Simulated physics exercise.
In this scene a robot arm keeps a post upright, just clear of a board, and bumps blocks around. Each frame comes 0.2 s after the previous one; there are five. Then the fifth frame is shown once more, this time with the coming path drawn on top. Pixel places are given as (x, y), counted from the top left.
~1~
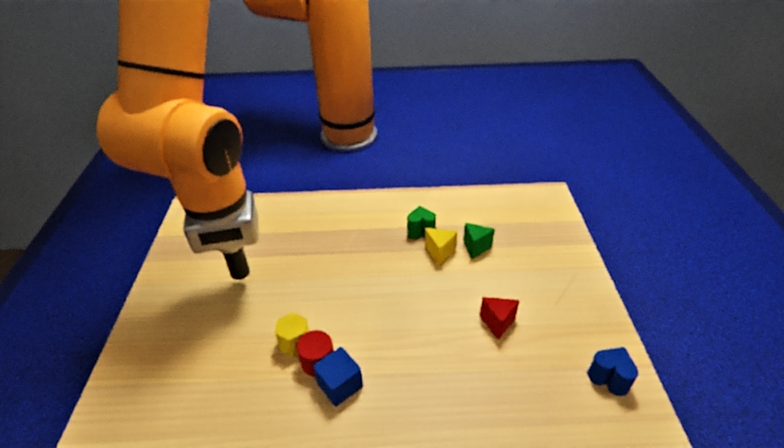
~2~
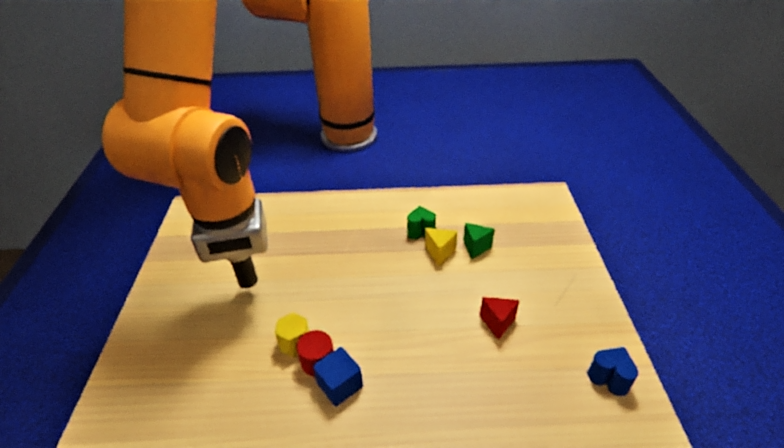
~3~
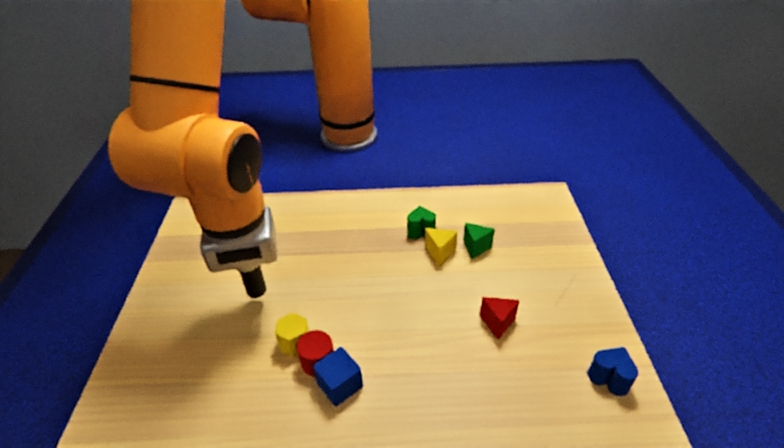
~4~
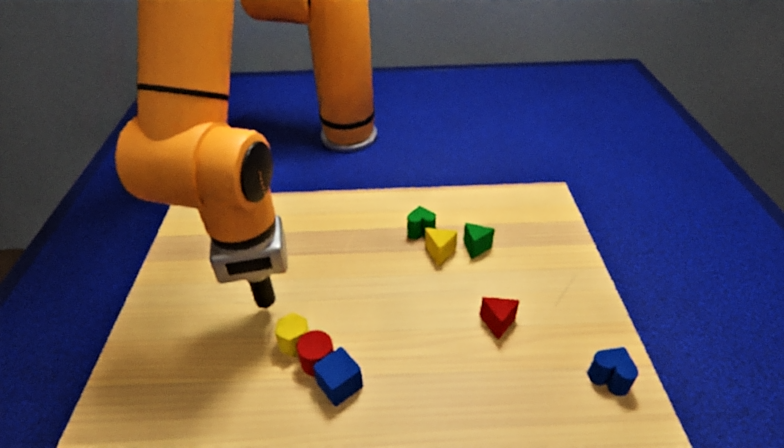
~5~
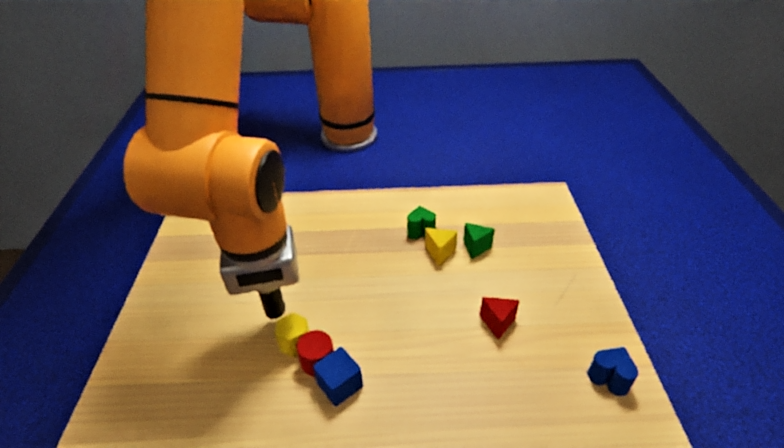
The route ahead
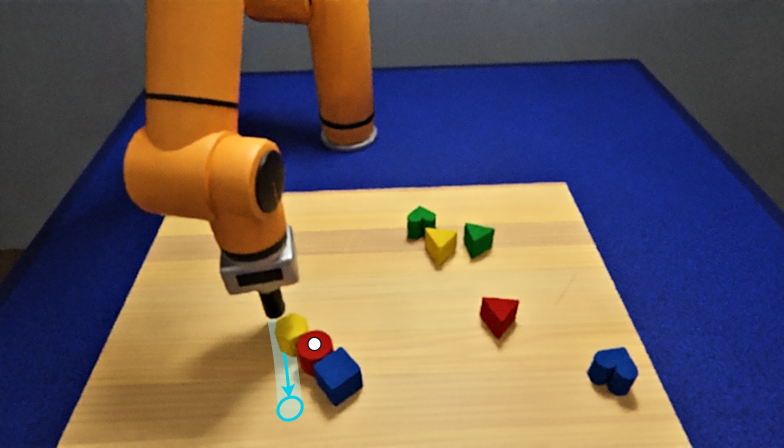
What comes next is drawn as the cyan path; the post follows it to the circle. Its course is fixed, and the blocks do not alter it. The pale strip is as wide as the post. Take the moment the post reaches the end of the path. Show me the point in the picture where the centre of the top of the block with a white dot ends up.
The block with a white dot ends near (344, 345).
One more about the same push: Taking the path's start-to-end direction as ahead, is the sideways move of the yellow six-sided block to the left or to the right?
It goes toward the left-hand side.
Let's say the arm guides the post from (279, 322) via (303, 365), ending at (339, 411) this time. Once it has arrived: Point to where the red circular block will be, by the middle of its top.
I'd expect the centre of its top face to be at (378, 349).
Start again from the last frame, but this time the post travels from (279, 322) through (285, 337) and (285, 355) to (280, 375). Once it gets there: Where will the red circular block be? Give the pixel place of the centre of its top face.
It sits at (341, 350).
The line goes from (279, 322) by way of (286, 362) to (290, 408); the dot is on the red circular block.
On the path given first. One third of the way, post at (280, 337); yellow six-sided block at (303, 336), turned 50° anticlockwise; red circular block at (333, 346); blue four-sided block at (347, 375), turned 20° clockwise.
Two thirds of the way, post at (284, 366); yellow six-sided block at (310, 344), turned 105° anticlockwise; red circular block at (344, 345); blue four-sided block at (350, 376), turned 25° clockwise.
At the end, post at (287, 398); yellow six-sided block at (310, 344), turned 105° anticlockwise; red circular block at (344, 345); blue four-sided block at (350, 376), turned 25° clockwise.
